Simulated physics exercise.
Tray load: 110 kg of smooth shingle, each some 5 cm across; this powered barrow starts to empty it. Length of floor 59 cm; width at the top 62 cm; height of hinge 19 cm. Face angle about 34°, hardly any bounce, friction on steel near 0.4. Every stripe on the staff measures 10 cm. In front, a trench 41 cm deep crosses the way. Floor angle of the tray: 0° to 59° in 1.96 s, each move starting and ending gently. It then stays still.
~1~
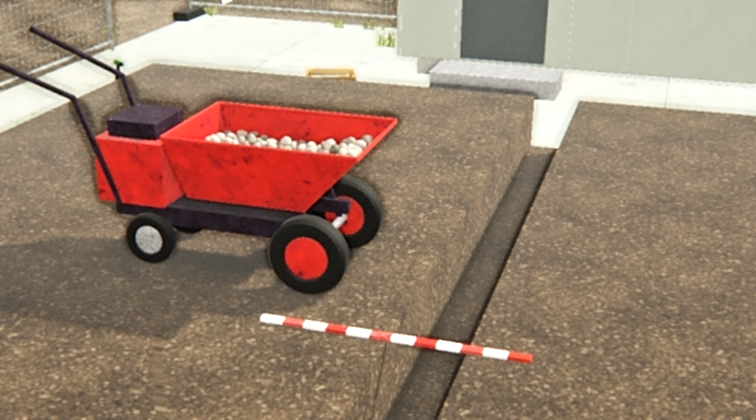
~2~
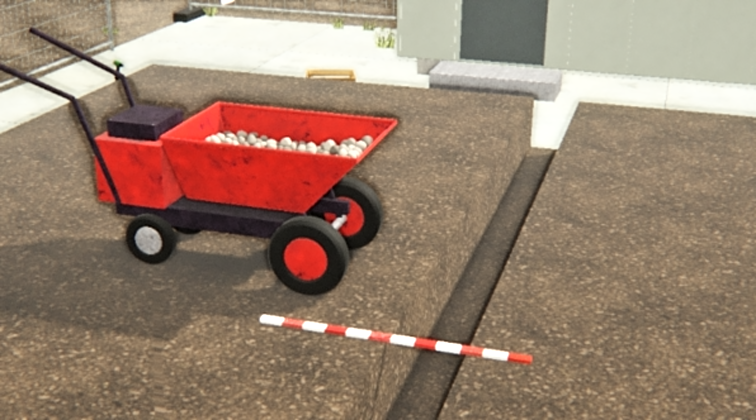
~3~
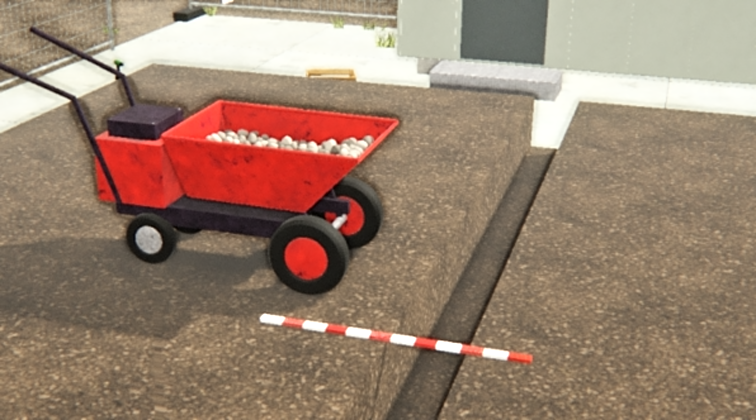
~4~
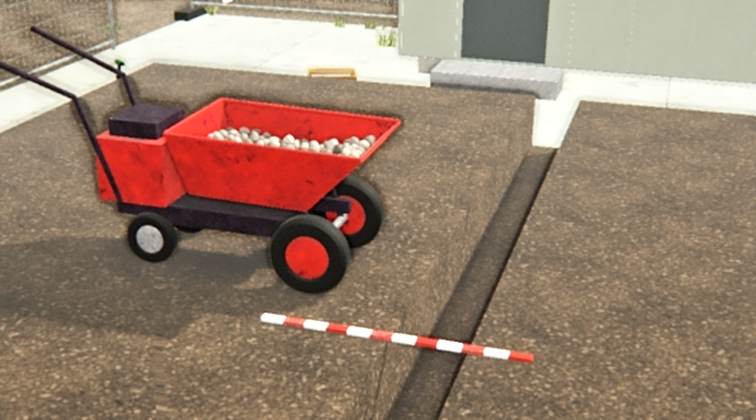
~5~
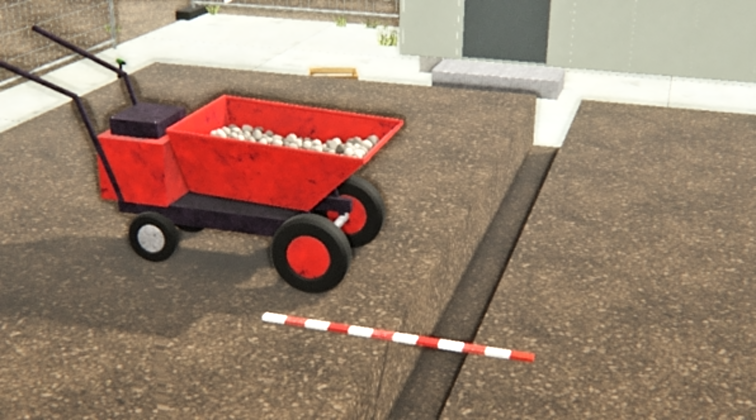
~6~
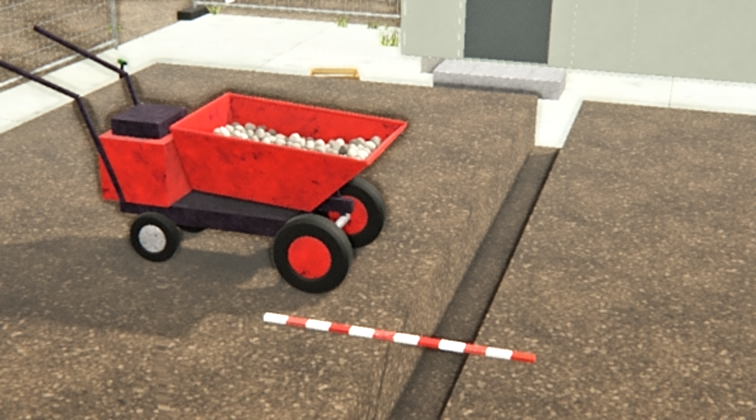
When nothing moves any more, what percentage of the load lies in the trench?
86 %.
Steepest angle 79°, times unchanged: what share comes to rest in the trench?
Some 95 in a hundred, I'd say.
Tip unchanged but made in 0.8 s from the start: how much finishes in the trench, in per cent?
Expected share: Around 70%.
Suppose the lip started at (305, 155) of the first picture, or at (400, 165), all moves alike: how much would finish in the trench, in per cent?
Roughly 85 in a hundred, then 35 in a hundred.
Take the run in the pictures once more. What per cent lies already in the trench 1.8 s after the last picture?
I'd say near 30 per cent at that time.
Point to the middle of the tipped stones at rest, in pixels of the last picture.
Roughly at (470, 347).
Then, 1.2 s after the last picture the floor is at 50°, 100 % in the tray; the foremost stones are at (422, 212).
Then, 1.8 s after the last picture the floor is at 59°, 67 % in the tray, 30 % in the trench, 3 % past the trench; the foremost stones are at (520, 290).
Then, 2.1 s after the last picture the floor is at 59°, 36 % in the tray, 51 % in the trench, 13 % past the trench; the foremost stones are at (586, 309).
Then, 4.1 s after the last picture the floor is at 59°, 0 % in the tray, 86 % in the trench, 14 % past the trench; the foremost stones are at (629, 320).
